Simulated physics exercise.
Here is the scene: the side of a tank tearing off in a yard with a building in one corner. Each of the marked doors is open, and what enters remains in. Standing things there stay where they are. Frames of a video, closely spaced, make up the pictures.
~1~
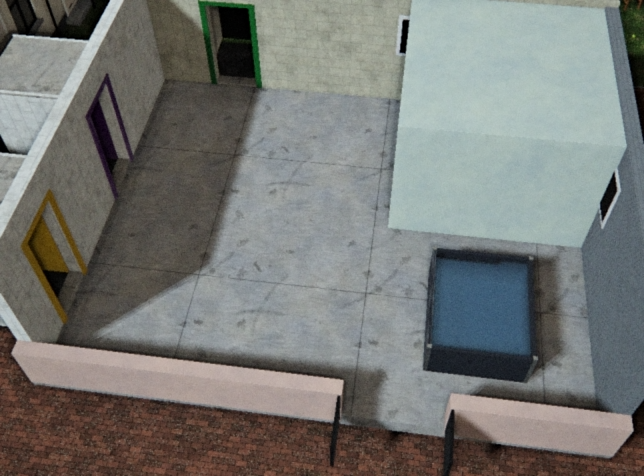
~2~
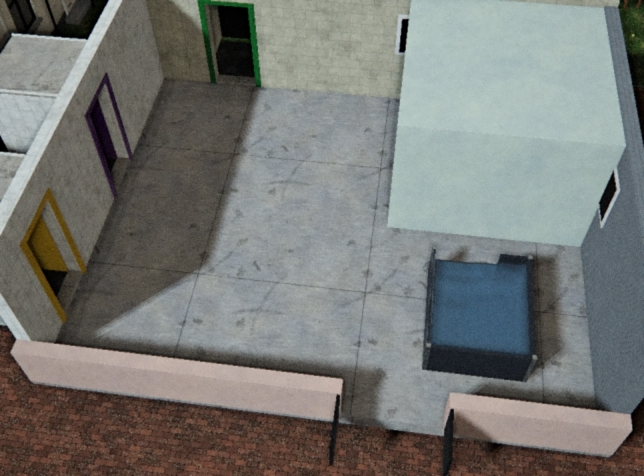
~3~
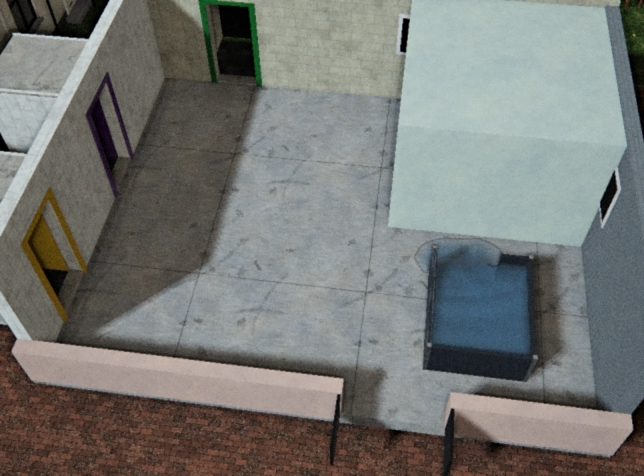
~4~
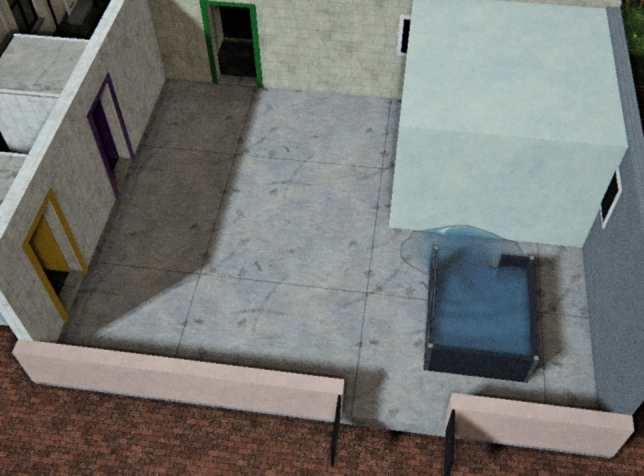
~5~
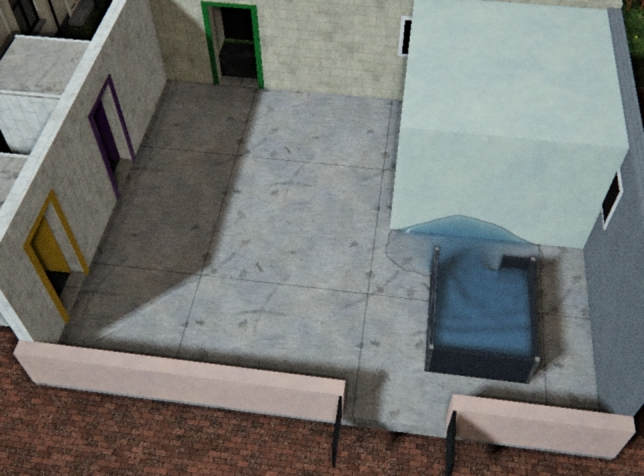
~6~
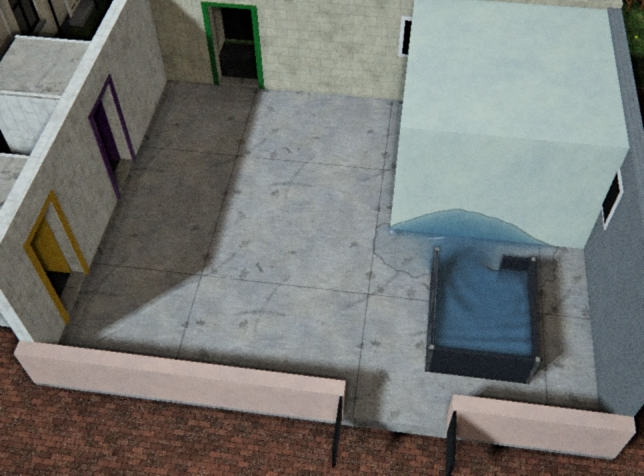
The clip opens on a walled yard with a pale building in one corner and a tank of still blue water beside it. Part of the tank's far side opens, and water pours out toward the building. It splashes up against the pale wall and spreads left across the paving.
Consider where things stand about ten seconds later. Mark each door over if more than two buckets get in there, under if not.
Purple door: Under, green door: Under, yellow door: Under.
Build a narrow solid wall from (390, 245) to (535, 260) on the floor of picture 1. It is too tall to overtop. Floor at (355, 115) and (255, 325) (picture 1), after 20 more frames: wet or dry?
Result by location - first parched, second soaked.
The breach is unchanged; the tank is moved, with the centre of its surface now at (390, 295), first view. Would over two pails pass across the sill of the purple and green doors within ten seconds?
Purple door: Beneath; green door: Above.
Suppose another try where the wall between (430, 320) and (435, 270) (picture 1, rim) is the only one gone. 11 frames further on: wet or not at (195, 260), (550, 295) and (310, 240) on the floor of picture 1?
Going through them, the first would be submerged, the next still bare and the last submerged.
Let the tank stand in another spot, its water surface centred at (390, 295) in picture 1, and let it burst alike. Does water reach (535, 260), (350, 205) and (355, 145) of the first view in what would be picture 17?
In that order: Awash, wet, under water.
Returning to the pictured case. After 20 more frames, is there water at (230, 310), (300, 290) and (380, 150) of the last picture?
Same order as asked: Drenched; drenched; dry as before.
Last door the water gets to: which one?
It has to be the green one.
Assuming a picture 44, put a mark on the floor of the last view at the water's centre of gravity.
Centre of the water: Near (359, 298).
A moment on, water covers 10 % of the floor; the purple door not reached, the green door not reached, the yellow door not reached.
Next, water covers 30 % of the floor; the purple door not reached, the green door not reached, the yellow door not reached.
Then, water covers 60 % of the floor; the purple door wet at the sill, nothing in, the green door not reached, the yellow door wet at the sill, nothing in.
Later, water covers 70 % of the floor; the purple door wet at the sill, nothing in, the green door not reached, the yellow door wet at the sill, nothing in.
In the end, water covers 75 % of the floor; the purple door wet at the sill, nothing in, the green door wet at the sill, nothing in, the yellow door wet at the sill, nothing in.
